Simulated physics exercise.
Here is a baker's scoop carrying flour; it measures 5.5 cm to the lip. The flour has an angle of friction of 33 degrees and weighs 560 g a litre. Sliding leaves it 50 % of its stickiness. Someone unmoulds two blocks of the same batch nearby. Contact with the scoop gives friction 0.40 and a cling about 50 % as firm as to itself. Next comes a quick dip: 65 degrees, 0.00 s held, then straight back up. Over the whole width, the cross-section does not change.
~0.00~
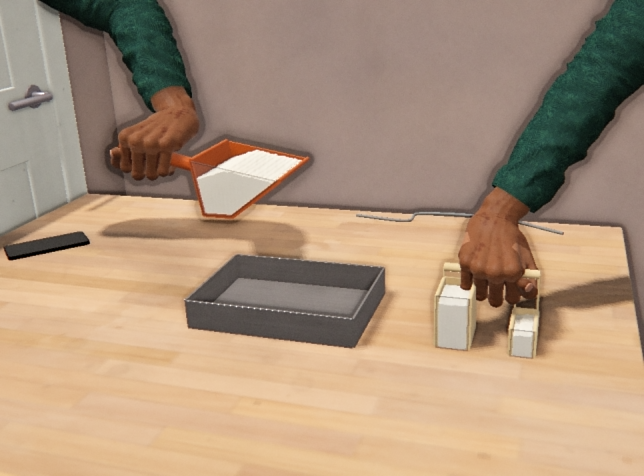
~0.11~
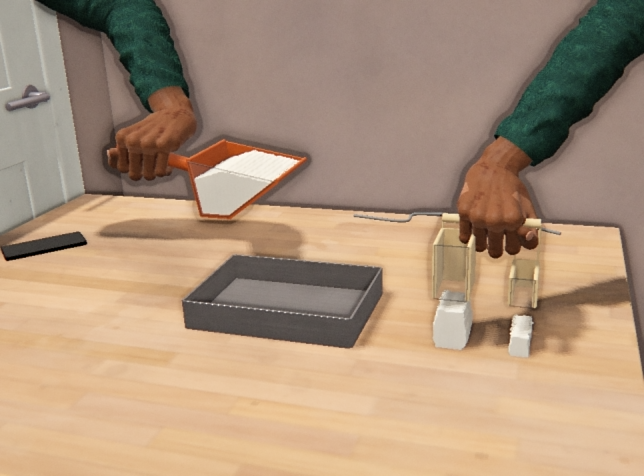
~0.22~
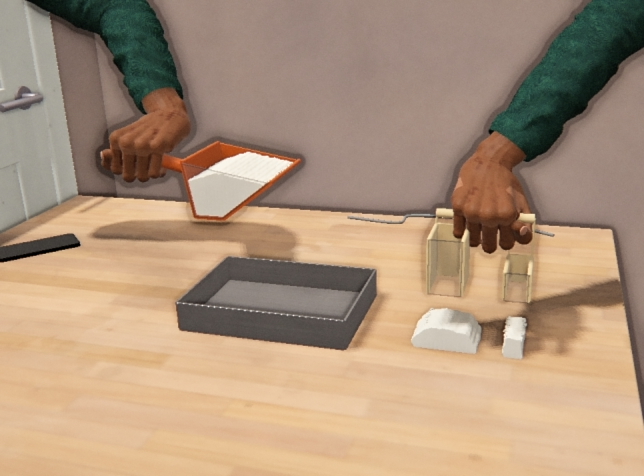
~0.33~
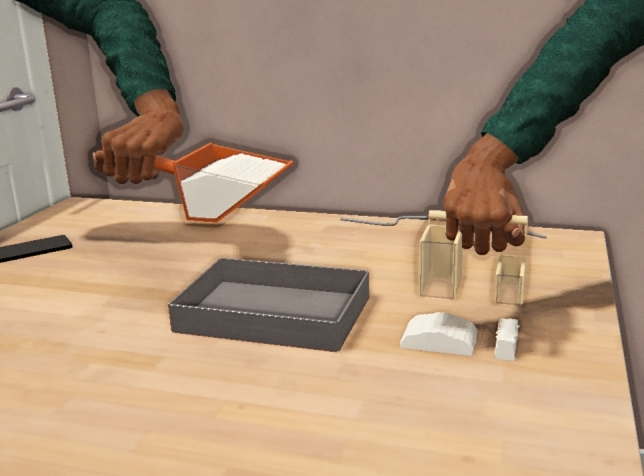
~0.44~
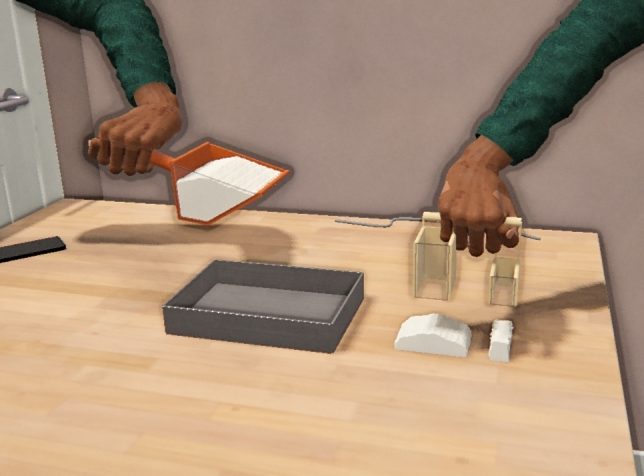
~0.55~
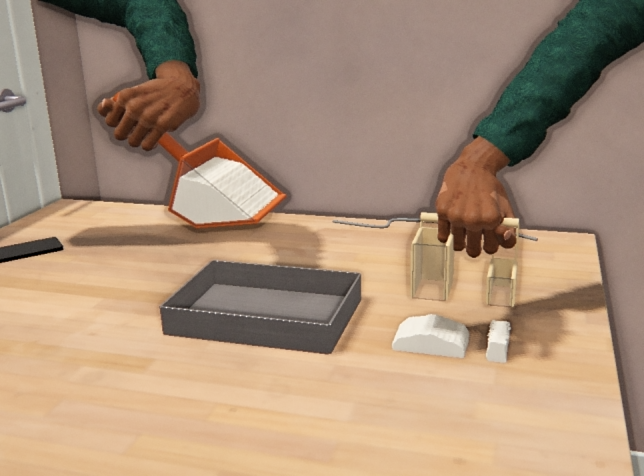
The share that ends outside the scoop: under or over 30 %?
In excess of 30 %.
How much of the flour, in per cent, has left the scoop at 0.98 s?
Around 35 %.
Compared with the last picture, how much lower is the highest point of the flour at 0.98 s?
I'd put it at close to 3.0 cm.
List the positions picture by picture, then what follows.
In the first frame, lip at (277, 179), tilt 0 degrees; crest of the flour at (230, 172); block heights 6.6 cm, 3.1 cm (left to right).
In the second frame, lip at (275, 180), tilt 0 degrees; crest of the flour at (227, 172); block heights 5.8 cm, 3.1 cm (left to right).
In the third frame, lip at (269, 181), tilt 0 degrees; crest of the flour at (221, 174); block heights 3.3 cm, 3.1 cm (left to right).
In the fourth frame, lip at (262, 183), tilt 0 degrees; crest of the flour at (214, 176); block heights 3.1 cm, 3.1 cm (left to right).
In the fifth frame, lip at (258, 193), tilt 7 degrees; crest of the flour at (203, 178); block heights 3.1 cm, 3.1 cm (left to right).
In the sixth frame, lip at (256, 219), tilt 29 degrees; crest of the flour at (181, 178); block heights 3.1 cm, 3.1 cm (left to right).
After 0.75 s, the scoop is at 64 degrees and 0 % has left it.
After 0.98 s, the scoop is at 40 degrees and 33 % has left it.
After 1.21 s, the scoop is at 1 degrees and 37 % has left it.
After 1.44 s, the scoop is at 0 degrees and 37 % has left it.
After 1.54 s, the scoop is at 0 degrees and 37 % has left it.
